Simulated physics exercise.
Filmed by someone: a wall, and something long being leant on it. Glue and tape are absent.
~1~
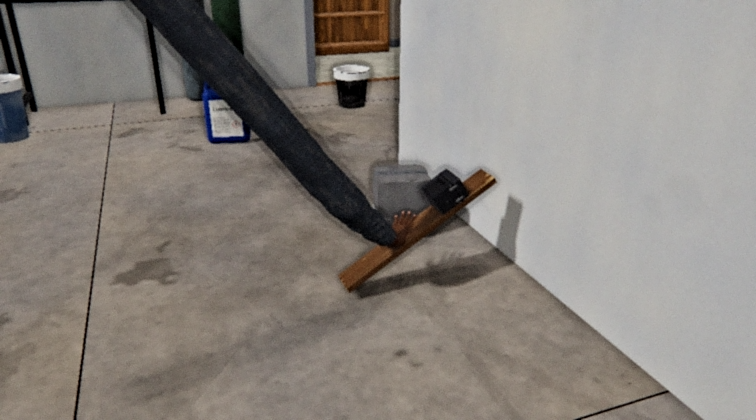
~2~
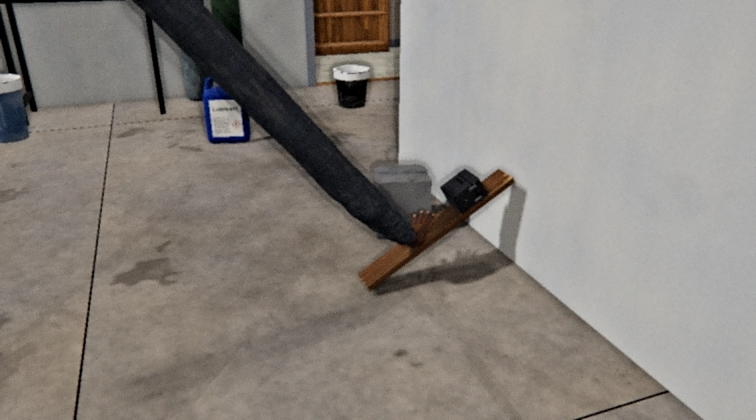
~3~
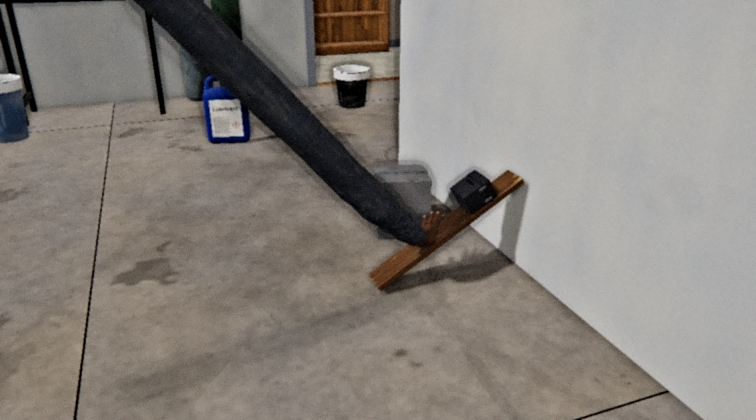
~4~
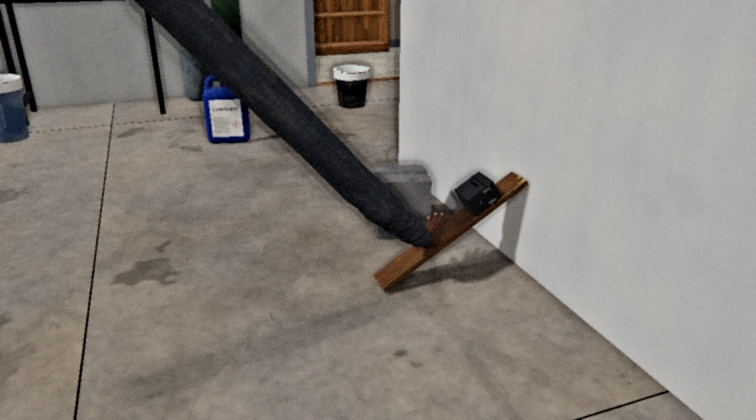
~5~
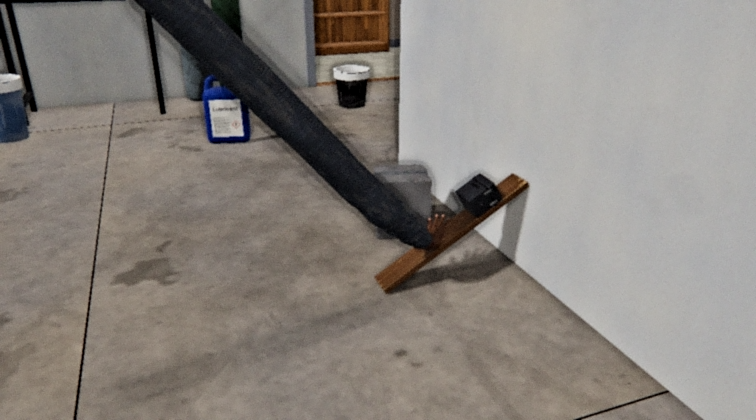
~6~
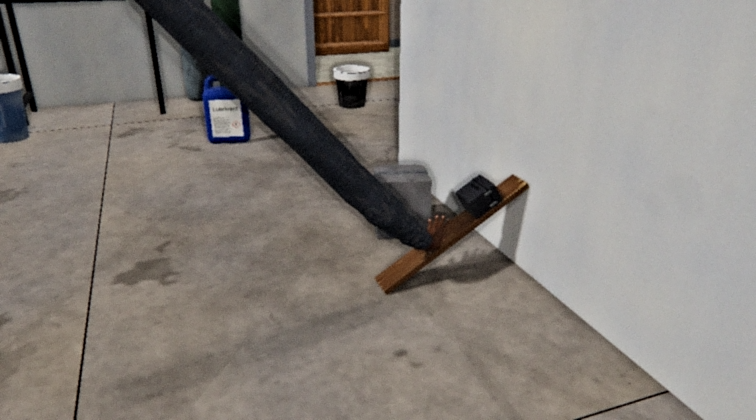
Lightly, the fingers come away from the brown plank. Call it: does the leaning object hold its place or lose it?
It loses its place.
Then, 0.30 s on from there, brown plank leaning 20° more than when let go near (441, 260).
Then, 0.40 s on from there, brown plank leaning 31° more than when let go near (437, 271).
In the end, moved from the start, brown plank; grey box unmoved. At the end, from the last picture's camera, brown plank near (437, 275). The plank slips out.
